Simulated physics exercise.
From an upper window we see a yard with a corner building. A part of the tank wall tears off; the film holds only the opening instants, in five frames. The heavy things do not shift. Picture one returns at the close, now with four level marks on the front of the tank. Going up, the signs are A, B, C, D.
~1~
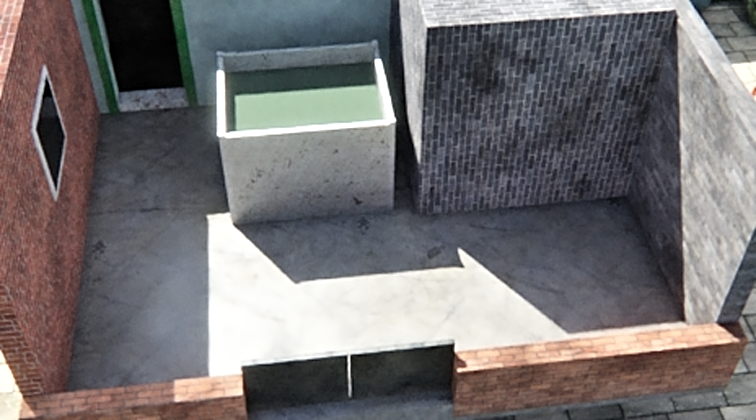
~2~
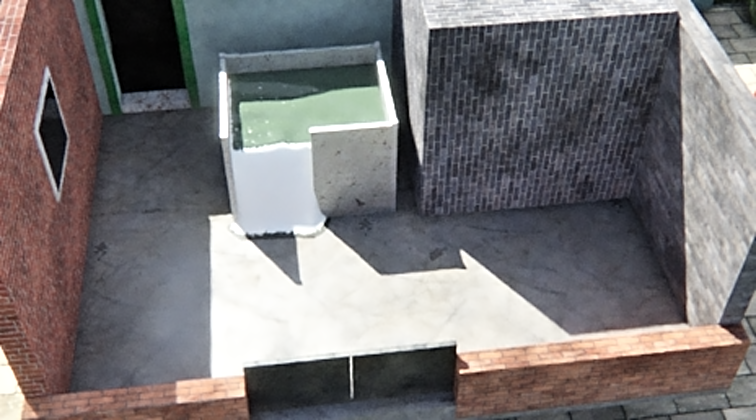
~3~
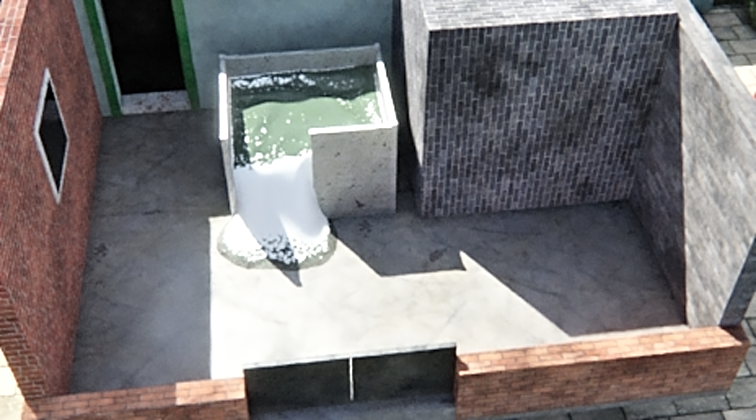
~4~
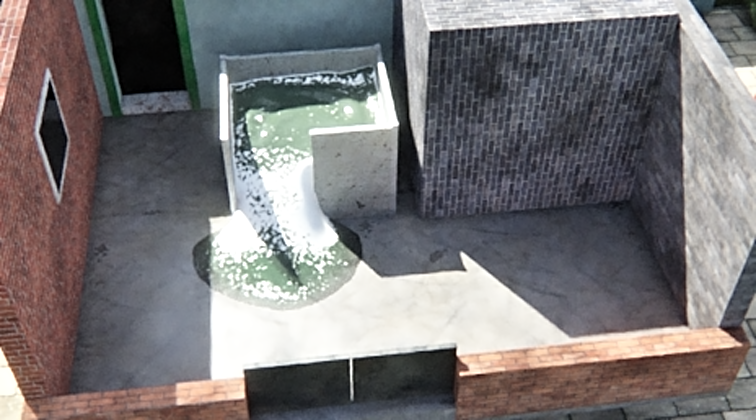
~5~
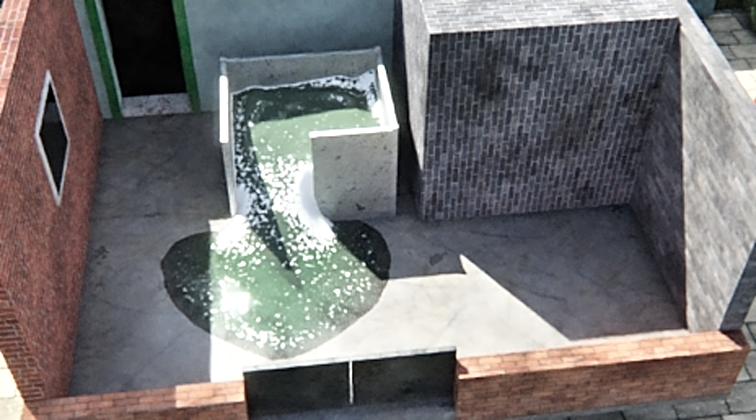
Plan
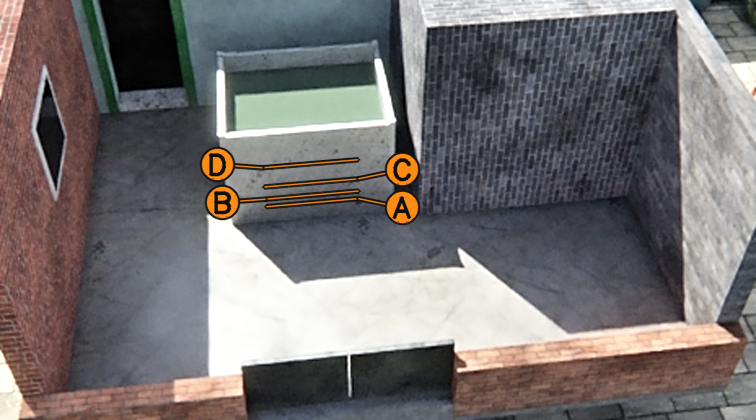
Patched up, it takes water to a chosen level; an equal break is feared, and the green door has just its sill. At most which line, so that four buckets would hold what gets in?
I would pick mark D.
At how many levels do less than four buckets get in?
All of the four.
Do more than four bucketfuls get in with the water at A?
No.
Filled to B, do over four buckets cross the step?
No, not at all.
In orange, A at (312, 202); B at (312, 195); C at (311, 182); D at (310, 163); from the bottom up A, B, C, D.
If A is chosen, nothing gets over.
If B is chosen, nothing gets over.
If C is chosen, nothing gets over.
If D is chosen, a bucket or two gets in.
